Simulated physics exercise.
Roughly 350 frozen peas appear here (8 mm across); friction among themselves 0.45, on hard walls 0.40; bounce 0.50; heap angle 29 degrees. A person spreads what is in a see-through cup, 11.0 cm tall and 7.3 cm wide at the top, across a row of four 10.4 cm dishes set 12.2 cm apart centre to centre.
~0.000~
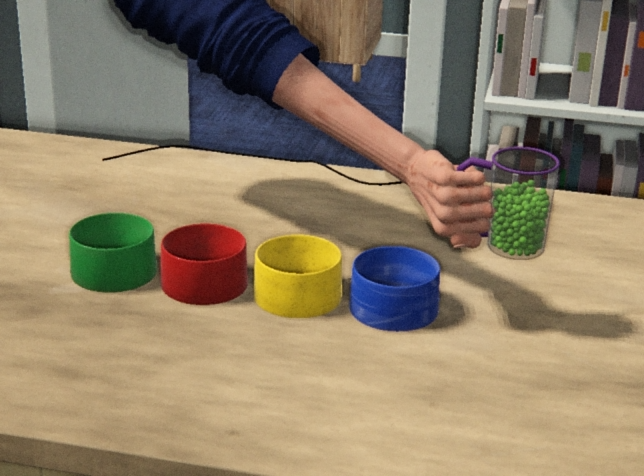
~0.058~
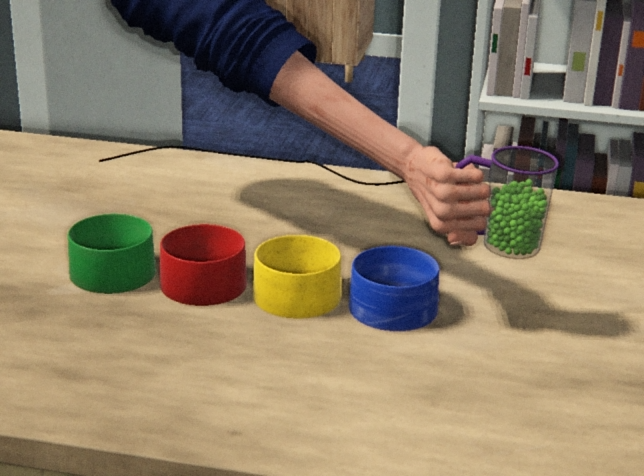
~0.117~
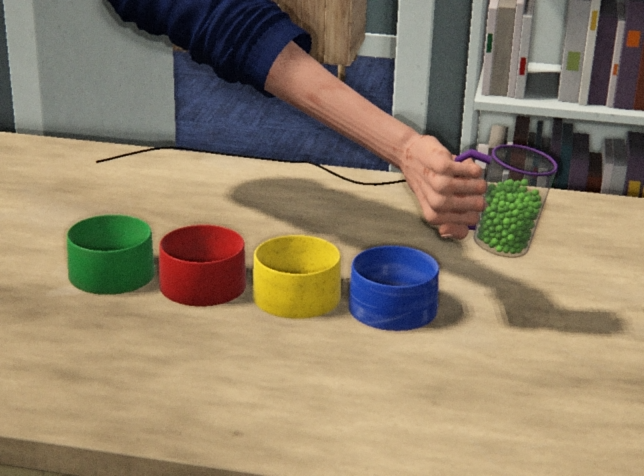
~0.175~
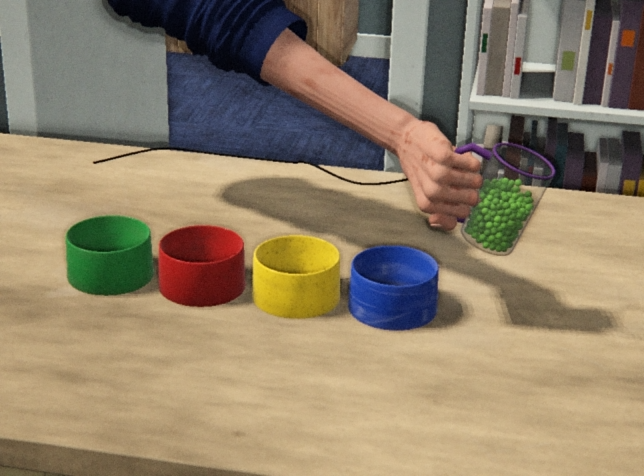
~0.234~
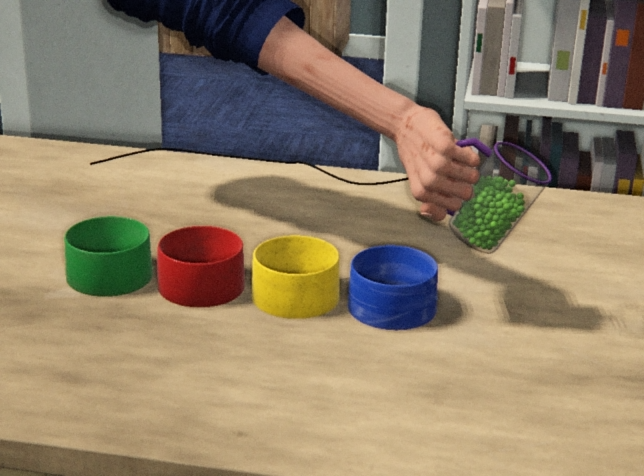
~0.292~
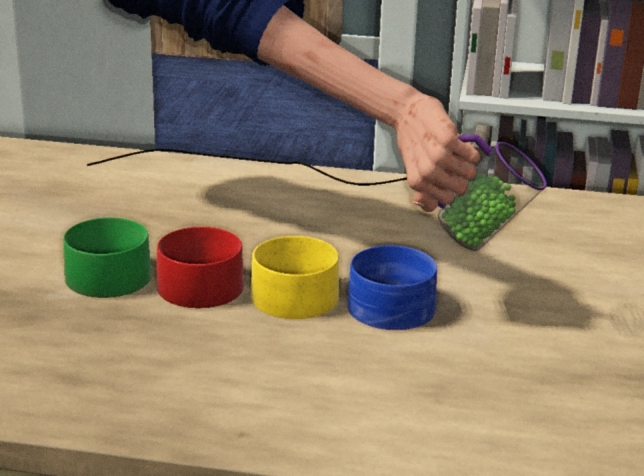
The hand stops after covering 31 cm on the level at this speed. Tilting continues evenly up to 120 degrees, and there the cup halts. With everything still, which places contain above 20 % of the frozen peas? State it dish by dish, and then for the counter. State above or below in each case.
Outcome: Red: Its share will not go past a fifth; blue: Its share will not go past a fifth; green: Its share will not go past a fifth; yellow: Its share will not go past a fifth; counter: Its share will go past a fifth.
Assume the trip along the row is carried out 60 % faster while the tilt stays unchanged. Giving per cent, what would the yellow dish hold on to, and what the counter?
In that case yellow 0; counter 10.
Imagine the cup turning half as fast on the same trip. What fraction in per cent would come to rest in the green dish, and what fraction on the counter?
In that case I'd put green at 0 and the counter at 10.
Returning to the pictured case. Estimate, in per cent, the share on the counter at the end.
90 %.
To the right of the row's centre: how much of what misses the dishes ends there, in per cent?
About 100 %.
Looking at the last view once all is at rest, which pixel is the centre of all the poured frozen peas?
Somewhere near (484, 315) in the last picture.
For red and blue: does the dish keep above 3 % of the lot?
Red no; blue yes.
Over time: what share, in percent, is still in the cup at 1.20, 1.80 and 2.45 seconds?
Close to 5, 0 and 0 per cent respectively.
After 1.20 s, tilt 120 degrees; cup holds 5 %, blue 10 %.
Then, at 1.80 s, tilt 120 degrees; cup holds 0 %, blue 10 %.
After 2.45 s, tilt 120 degrees; cup holds 0 %, blue 10 %.
By 2.8 s all is still; red 0 %, blue 10 %, green 0 %, yellow 0 %, counter 90 %.
